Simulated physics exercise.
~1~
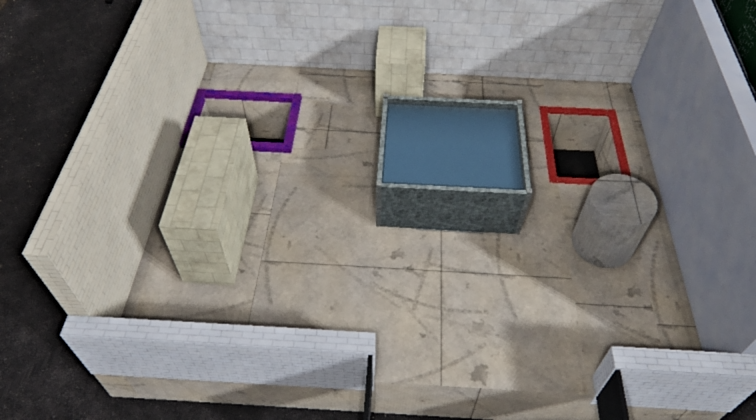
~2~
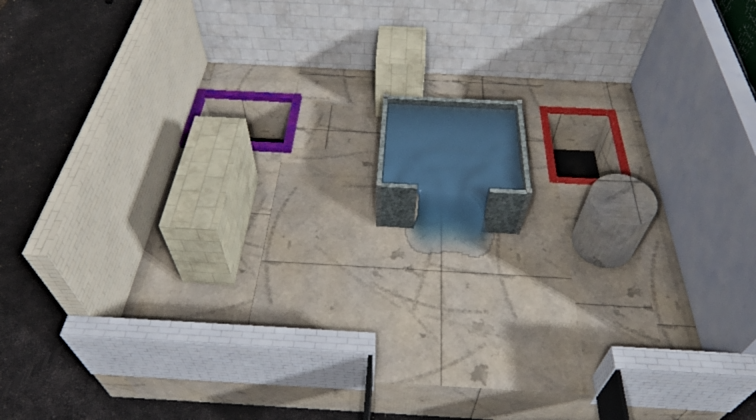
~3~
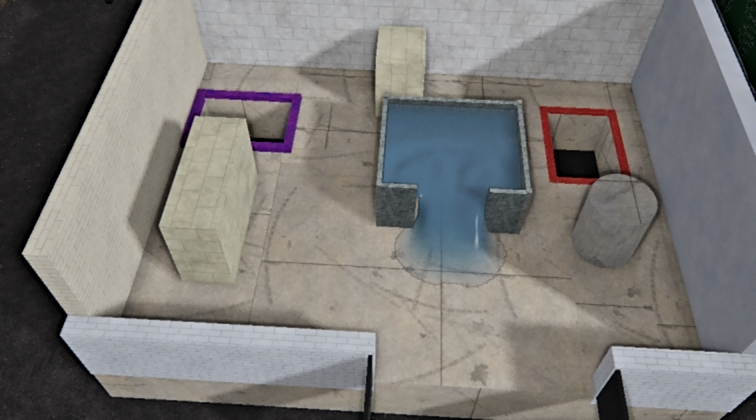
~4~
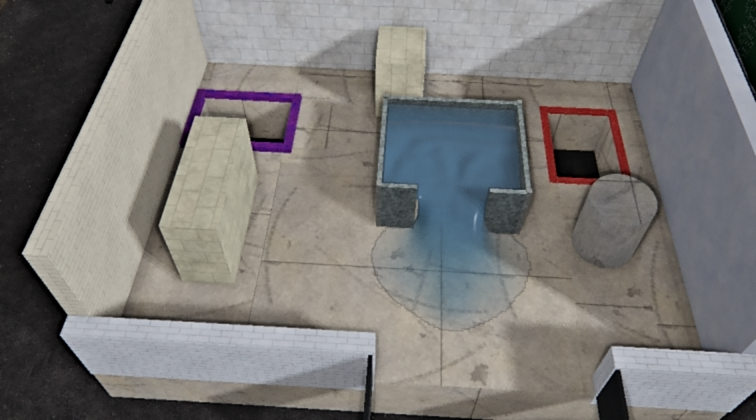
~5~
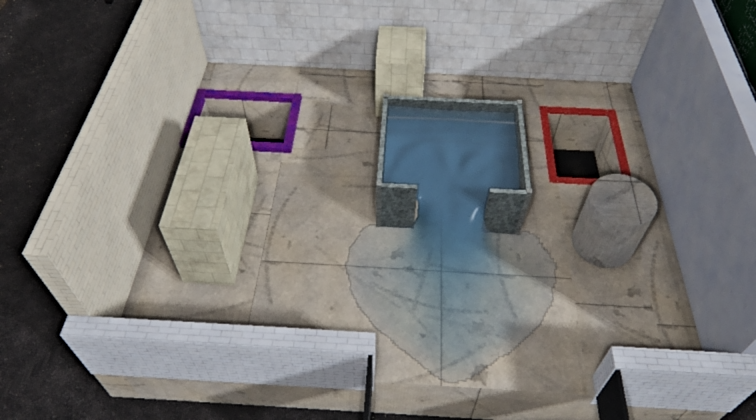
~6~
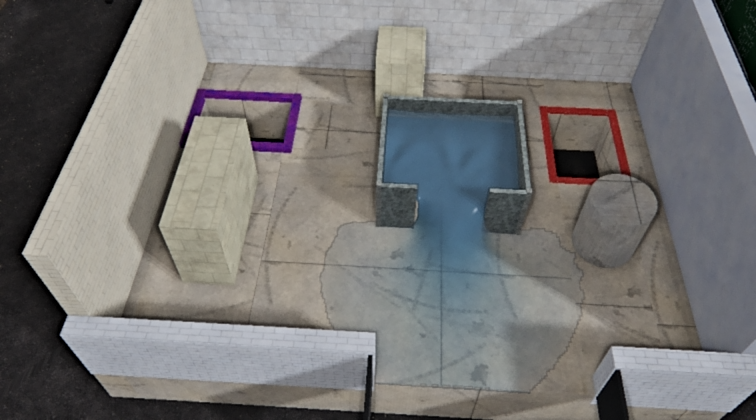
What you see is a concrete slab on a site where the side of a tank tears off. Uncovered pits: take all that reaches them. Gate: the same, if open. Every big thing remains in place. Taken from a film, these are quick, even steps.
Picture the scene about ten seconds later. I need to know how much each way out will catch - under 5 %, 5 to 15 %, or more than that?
As it plays out the gate goes past fifteen per cent; as it plays out the purple pit never reaches five per cent; as it plays out the red pit never reaches five per cent.
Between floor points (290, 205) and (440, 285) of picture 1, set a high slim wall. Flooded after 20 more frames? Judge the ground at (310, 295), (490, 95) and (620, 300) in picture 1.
The first location is not reached, the second is not reached, and the third is soaked through.
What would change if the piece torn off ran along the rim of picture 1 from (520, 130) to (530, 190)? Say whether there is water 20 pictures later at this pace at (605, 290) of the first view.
It would be soaked by then.
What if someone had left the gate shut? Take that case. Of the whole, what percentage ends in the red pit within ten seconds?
Roughly, in per cent: Red 15.
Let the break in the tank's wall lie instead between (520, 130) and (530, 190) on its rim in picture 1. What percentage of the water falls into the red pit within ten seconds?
In percent, red takes 45.
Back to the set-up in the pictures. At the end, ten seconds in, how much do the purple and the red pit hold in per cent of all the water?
Shares, in order: 0 % and 2 %.
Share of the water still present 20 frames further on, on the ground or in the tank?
Roughly 62 percent.
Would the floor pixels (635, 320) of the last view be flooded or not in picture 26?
Submerged.
A moment on, water covers 25 % of the floor; the gate 12 %, the purple pit 0 %, the red pit 0 %.
Next, water covers 30 % of the floor; the gate 26 %, the purple pit 0 %, the red pit 0 %.
Then, water covers 45 % of the floor; the gate 39 %, the purple pit 0 %, the red pit 0 %.
Later, water covers 55 % of the floor; the gate 52 %, the purple pit 0 %, the red pit 1 %.
In the end, water covers 65 % of the floor; the gate 61 %, the purple pit 0 %, the red pit 2 %.
